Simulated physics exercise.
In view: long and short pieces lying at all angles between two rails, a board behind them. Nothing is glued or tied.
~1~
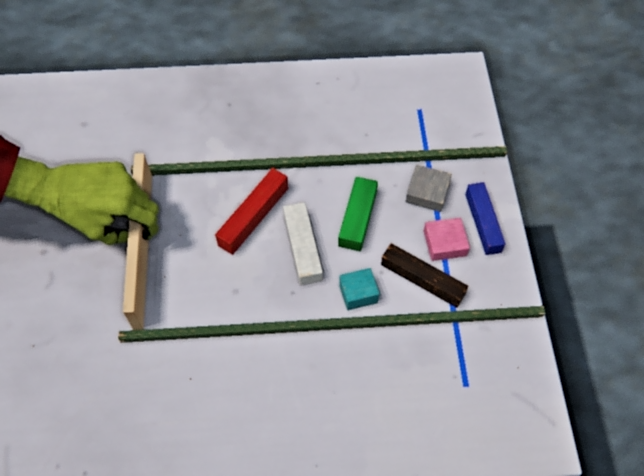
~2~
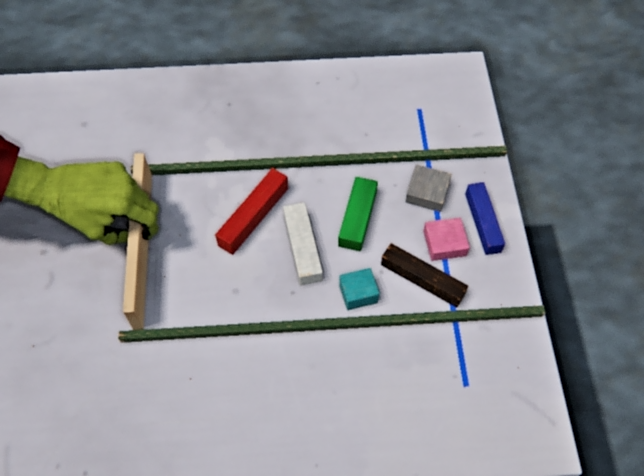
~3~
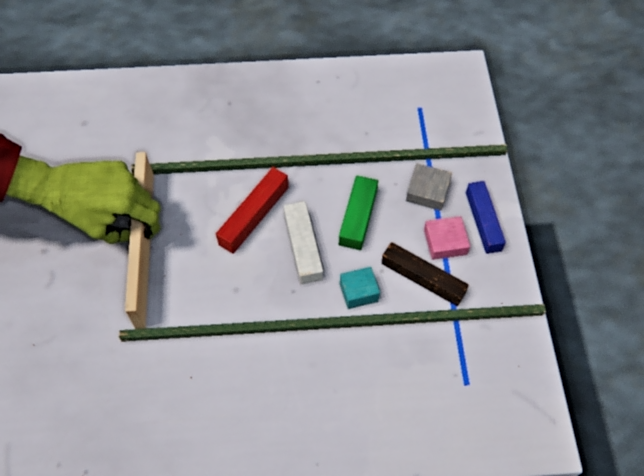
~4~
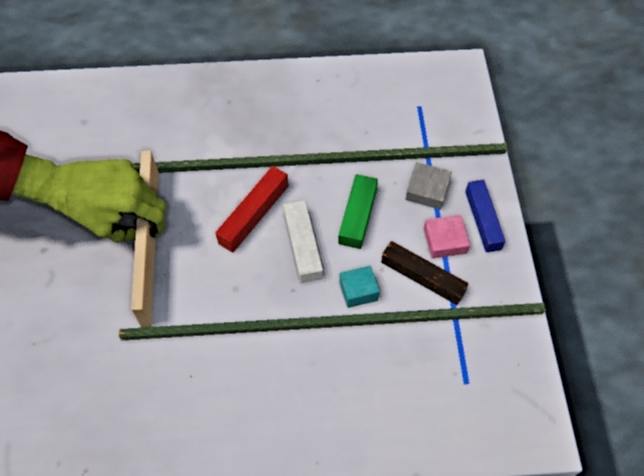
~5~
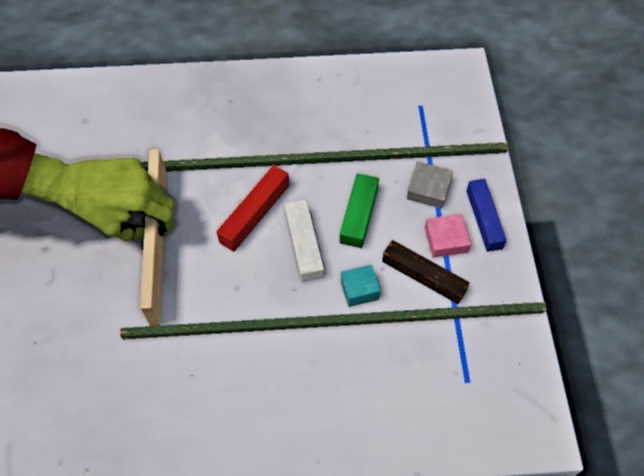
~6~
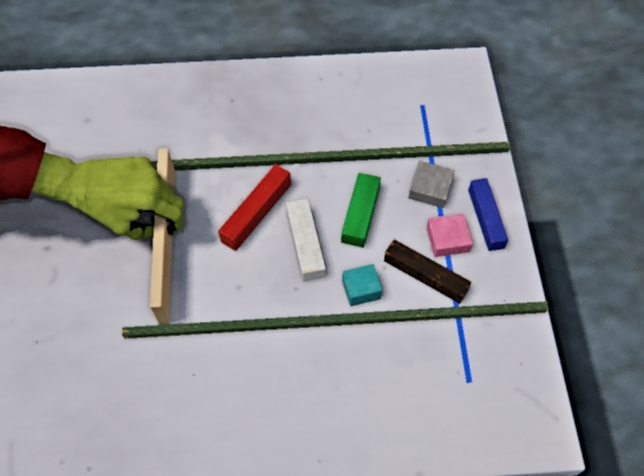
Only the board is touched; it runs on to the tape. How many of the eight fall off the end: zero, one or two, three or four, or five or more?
As it turns out, the number that fall off is one or two.
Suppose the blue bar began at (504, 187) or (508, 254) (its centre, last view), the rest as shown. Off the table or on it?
The blue bar tumbles off; drops off.
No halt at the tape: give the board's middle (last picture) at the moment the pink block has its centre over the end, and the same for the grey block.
About (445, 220), and (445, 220) for the other.
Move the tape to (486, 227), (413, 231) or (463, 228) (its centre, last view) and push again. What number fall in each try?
In that order 5, 0 and 3.
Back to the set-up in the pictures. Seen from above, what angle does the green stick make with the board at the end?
Near 0 degrees.
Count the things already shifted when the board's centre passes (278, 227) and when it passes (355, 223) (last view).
At the one place 2, at the other 6.
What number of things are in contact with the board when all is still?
The number is 2.
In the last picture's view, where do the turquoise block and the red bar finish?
The turquoise block at (471, 282), the red bar at (449, 194).
Soon after, none off yet; blue bar at rest near (488, 214); pink block at rest near (449, 235); grey block at rest near (431, 184).
After that, none off yet; blue bar displaced a little near (514, 213); pink block displaced about its own width near (490, 231); grey block displaced about its own width near (479, 178).
In the end, the number that fall off is one or two; gone, blue bar.
